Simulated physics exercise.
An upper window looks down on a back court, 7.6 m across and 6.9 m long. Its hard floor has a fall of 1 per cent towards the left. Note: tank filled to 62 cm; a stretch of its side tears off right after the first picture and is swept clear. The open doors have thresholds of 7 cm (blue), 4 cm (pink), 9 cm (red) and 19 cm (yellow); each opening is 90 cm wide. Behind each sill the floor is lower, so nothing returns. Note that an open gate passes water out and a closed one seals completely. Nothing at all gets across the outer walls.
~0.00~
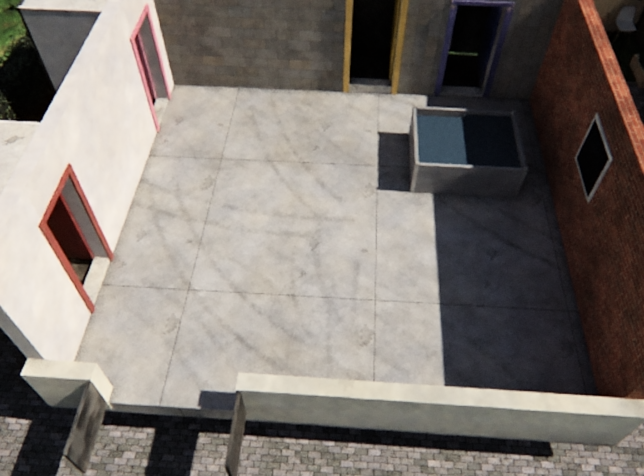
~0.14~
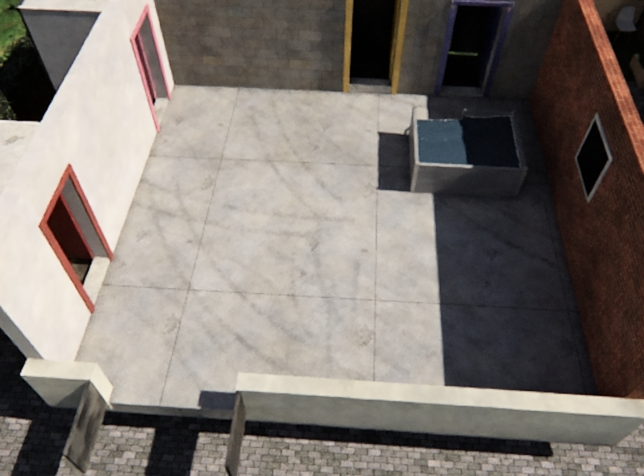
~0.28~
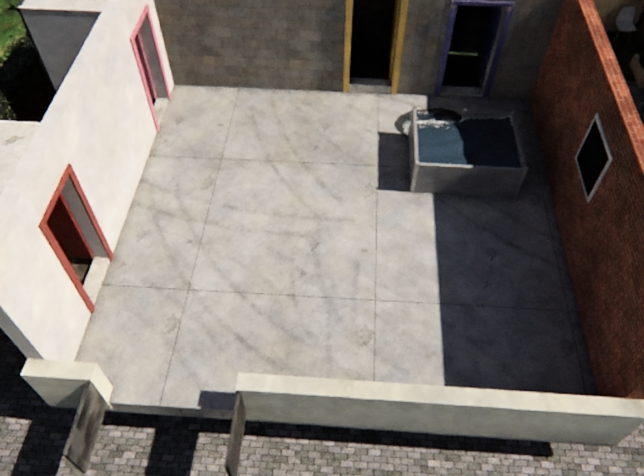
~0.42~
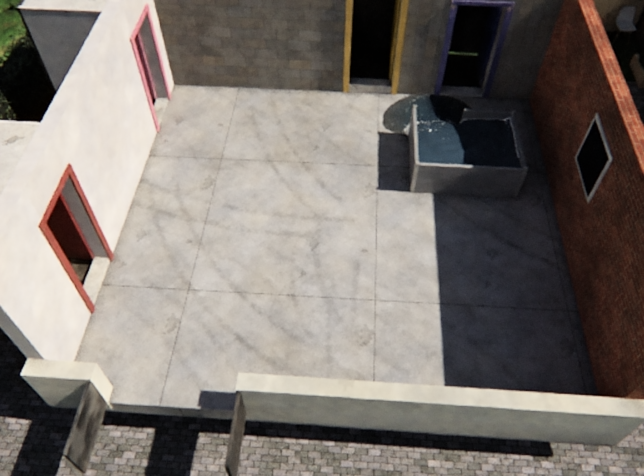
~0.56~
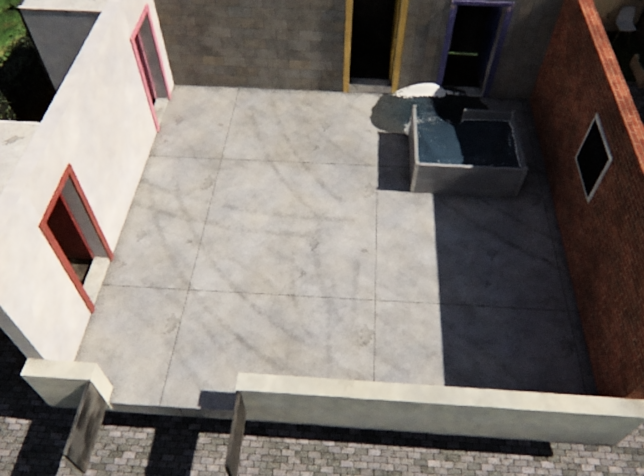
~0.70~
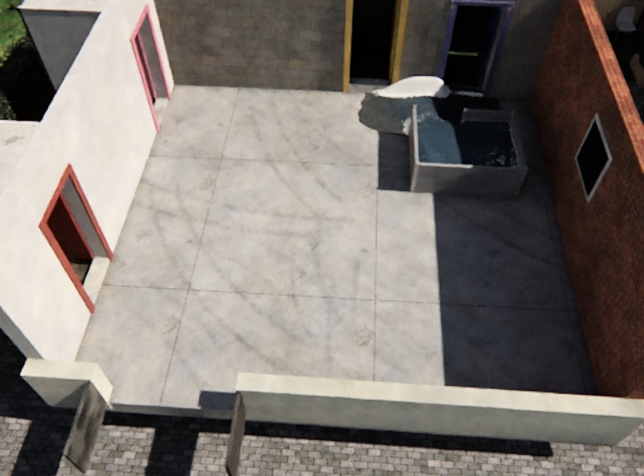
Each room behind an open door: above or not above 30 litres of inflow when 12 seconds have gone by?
Blue door: Above, pink door: Above, red door: Not above, yellow door: Not above.
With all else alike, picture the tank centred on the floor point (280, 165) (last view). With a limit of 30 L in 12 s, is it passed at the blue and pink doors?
Blue: Within limit; pink: Too much.
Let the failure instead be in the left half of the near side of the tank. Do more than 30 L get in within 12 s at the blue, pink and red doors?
So blue stays lower, pink stays lower, red stays lower.
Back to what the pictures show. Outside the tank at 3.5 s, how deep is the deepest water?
Some 20 cm deep.
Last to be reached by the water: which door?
Red.
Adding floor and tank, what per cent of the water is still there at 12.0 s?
I'd put it at some 72 percent still there.
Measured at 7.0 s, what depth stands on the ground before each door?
Centimetres: Blue 7 / pink 8 / red 3 / yellow 6.
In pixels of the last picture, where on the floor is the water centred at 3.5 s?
I'd say somewhere around (397, 137).
After 1.4 s water covers 10 % of the floor and is deepest (40 cm) near (425, 96); blue door 22 cm at the sill, 58 L in, pink door not reached, red door not reached, yellow door 23 cm at the sill, 1 L in.
After 2.2 s water covers 15 % of the floor and is deepest (29 cm) near (425, 96); blue door 19 cm at the sill, 125 L in, pink door not reached, red door not reached, yellow door 18 cm at the sill, 6 L in.
After 3.5 s water covers 30 % of the floor and is deepest (20 cm) near (417, 101); blue door 14 cm at the sill, 186 L in, pink door 13 cm at the sill, 40 L in, red door not reached, yellow door 12 cm at the sill, 7 L in.
After 7.0 s water covers 55 % of the floor and is deepest (10 cm) near (425, 102); blue door 7 cm at the sill, 224 L in, pink door 8 cm at the sill, 131 L in, red door 3 cm at the sill, 0 L in, yellow door 6 cm at the sill, 7 L in.
After 12.0 s water covers 65 % of the floor and is deepest (6 cm) near (67, 383); blue door 3 cm at the sill, 225 L in, pink door 6 cm at the sill, 160 L in, red door 3 cm at the sill, 0 L in, yellow door 4 cm at the sill, 7 L in.
